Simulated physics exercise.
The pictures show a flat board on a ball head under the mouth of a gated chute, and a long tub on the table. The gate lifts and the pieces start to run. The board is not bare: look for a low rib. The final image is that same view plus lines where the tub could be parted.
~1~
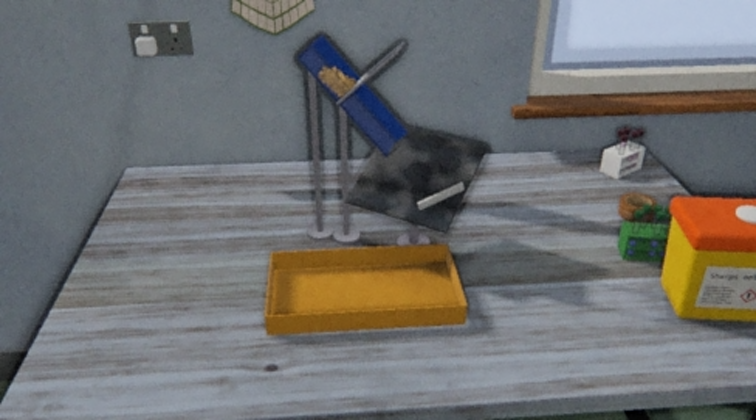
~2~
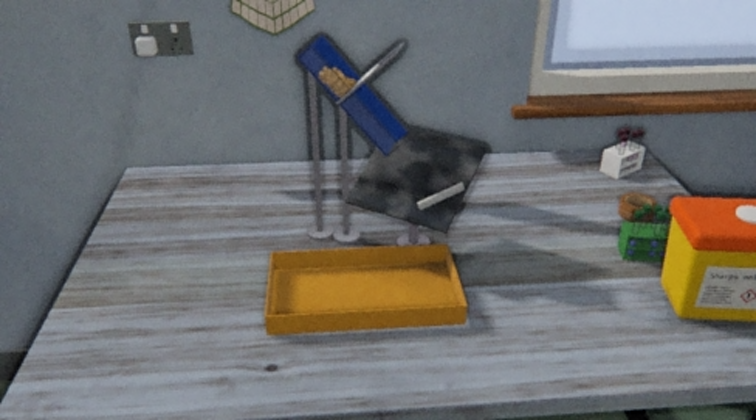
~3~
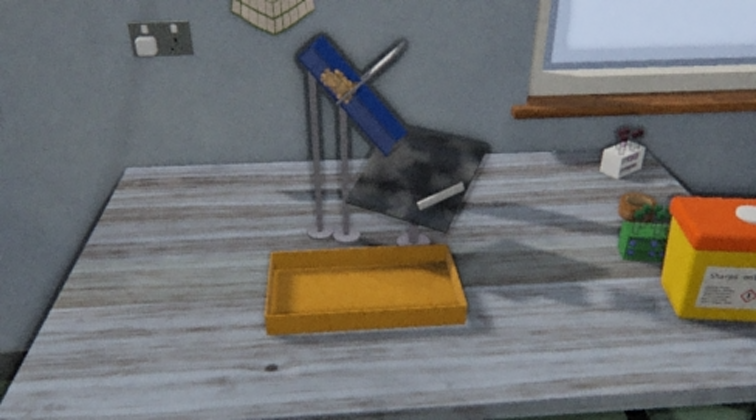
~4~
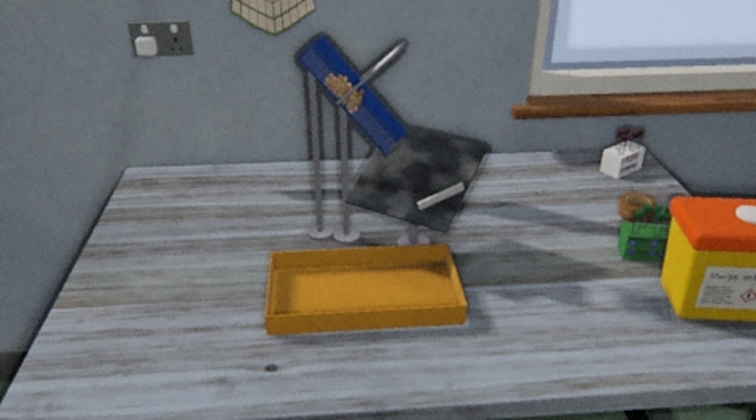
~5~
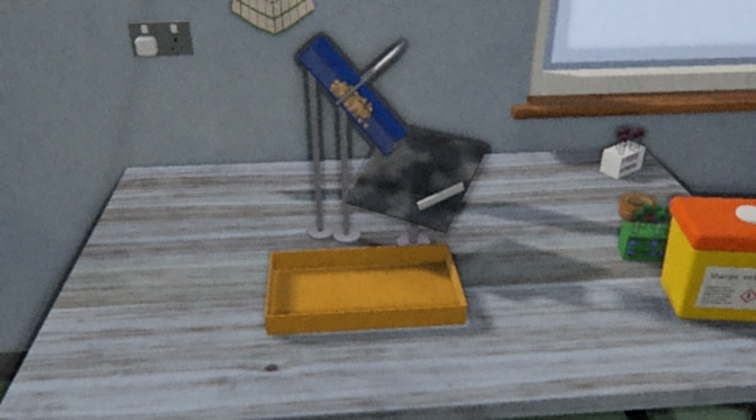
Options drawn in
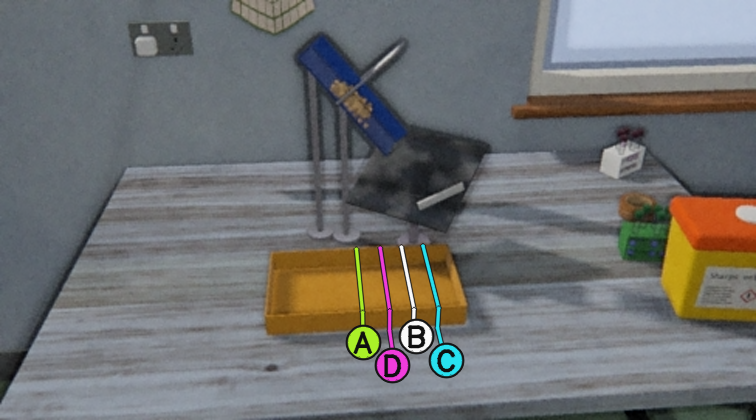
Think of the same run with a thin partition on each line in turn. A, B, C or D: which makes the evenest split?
I would pick line D.
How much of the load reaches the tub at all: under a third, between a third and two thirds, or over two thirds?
About that: Over two thirds.
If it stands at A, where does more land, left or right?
Right.
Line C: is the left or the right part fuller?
Left.
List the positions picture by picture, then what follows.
In the first picture, load behind the gate (341, 84), dried chickpeas; lip of the chute (390, 150), sloping fairly steeply.
In the second picture, middle of the board (416, 175), tilted fairly steeply; middle of its low edge (393, 216); of its high edge (436, 136).
In the third picture, front corners of the tub (265, 316) and (466, 305), empty; front of the load (346, 101).
In the fourth picture, middle of the load (349, 94); its front (356, 109), roughly a quarter of the way to the lip; rib from (462, 183) to (417, 204).
In the fifth picture, middle of the load (352, 103); its front (366, 125), roughly half of the way to the lip.
On the marked copy, line A crosses the front rim at (362, 311); line B crosses the front rim at (413, 308); line C crosses the front rim at (438, 307); line D crosses the front rim at (389, 309).
For line A, of what is caught, not one piece on the left of the divider, every piece on the right.
For line B, of what is caught, almost all on the left of the divider, about a tenth on the right.
For line C, of what is caught, every piece on the left of the divider, not one piece on the right.
For line D, of what is caught, roughly a third on the left of the divider, roughly two thirds on the right.
